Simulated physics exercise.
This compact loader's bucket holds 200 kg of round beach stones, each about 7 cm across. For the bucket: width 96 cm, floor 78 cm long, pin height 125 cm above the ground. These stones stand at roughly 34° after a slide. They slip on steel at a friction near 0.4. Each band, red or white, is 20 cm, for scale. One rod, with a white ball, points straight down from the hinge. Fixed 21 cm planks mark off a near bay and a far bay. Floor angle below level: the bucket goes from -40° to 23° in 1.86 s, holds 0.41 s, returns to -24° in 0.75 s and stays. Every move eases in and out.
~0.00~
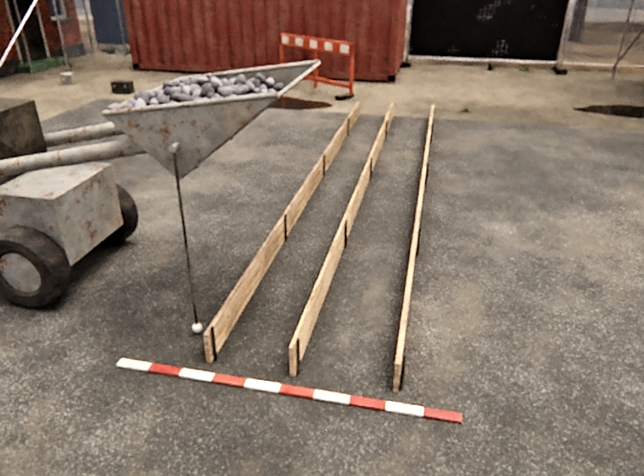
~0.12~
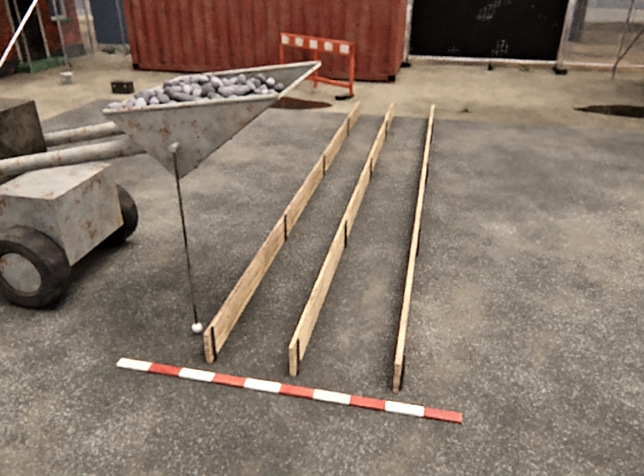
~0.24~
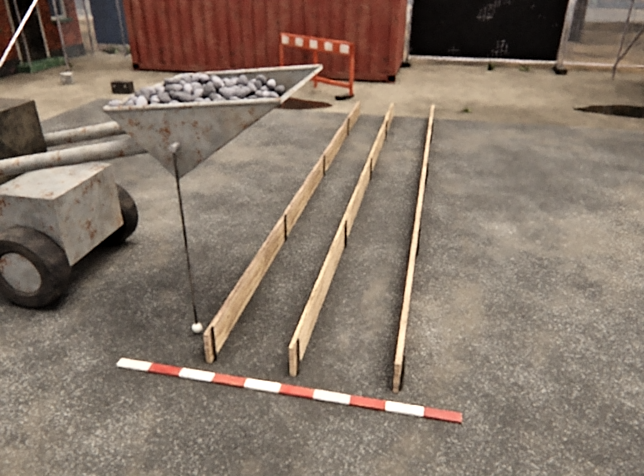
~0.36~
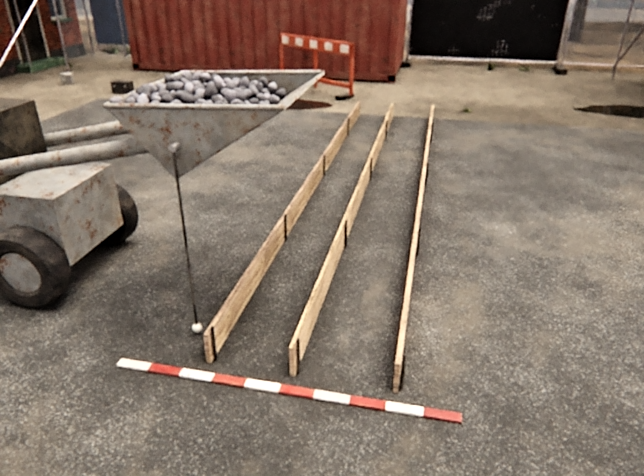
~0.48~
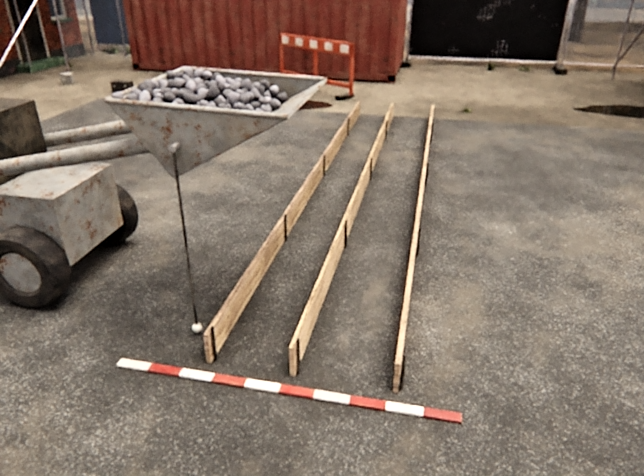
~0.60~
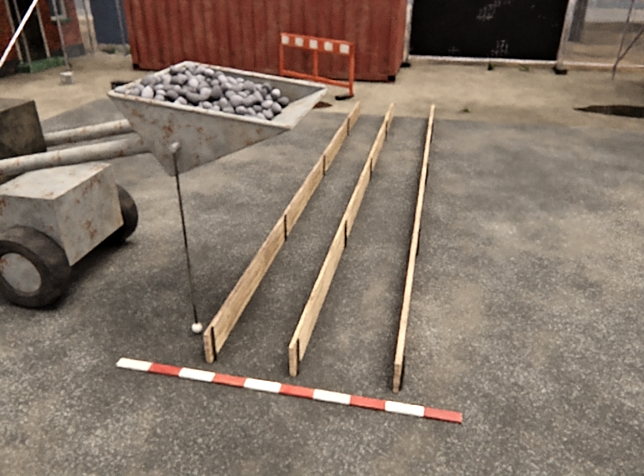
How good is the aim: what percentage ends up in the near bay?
About 0 per cent.
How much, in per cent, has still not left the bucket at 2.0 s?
Roughly 70 per cent is still inside.
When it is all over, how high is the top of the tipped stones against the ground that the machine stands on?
Result: Near 26 cm above the ground.
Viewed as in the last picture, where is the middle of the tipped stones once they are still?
Roughly at pixel (374, 300).
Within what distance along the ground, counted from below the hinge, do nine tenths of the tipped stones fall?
Around 130 centimetres.
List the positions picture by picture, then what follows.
Lip at (278, 95), floor tilted -40°, highest stones at (238, 86), in the first picture.
The bucket is at -39°, its lip at (279, 97); the top of the load is at (239, 86); the stones move at 0.0 m/s on average, in the second picture.
Lip at (281, 101), floor tilted -37°, highest stones at (240, 87); the stones move at 0.1 m/s on average, in the third picture.
Lip at (284, 108), floor tilted -34°, highest stones at (196, 81); the stones move at 0.1 m/s on average, in the fourth picture.
Lip at (287, 117), floor tilted -30°, highest stones at (188, 79); the stones move at 0.1 m/s on average, in the fifth picture.
The bucket is at -25°, its lip at (290, 128); the top of the load is at (184, 75); the stones move at 0.1 m/s on average, in the sixth picture.
After 1.4 s the floor is at 13°; 100 % in the bucket; the foremost stones are at (278, 169).
After 2.0 s the floor is at 23°; 70 % in the bucket, 12 % in the near bay, 18 % in the far bay; the foremost stones are at (362, 285).
After 3.5 s the floor is at -24°; 8 % in the bucket, 84 % in the far bay, 8 % past the last board; the foremost stones are at (502, 320).
After 5.9 s the floor is at -24°; 8 % in the bucket, 84 % in the far bay, 8 % past the last board; the foremost stones are at (524, 315).
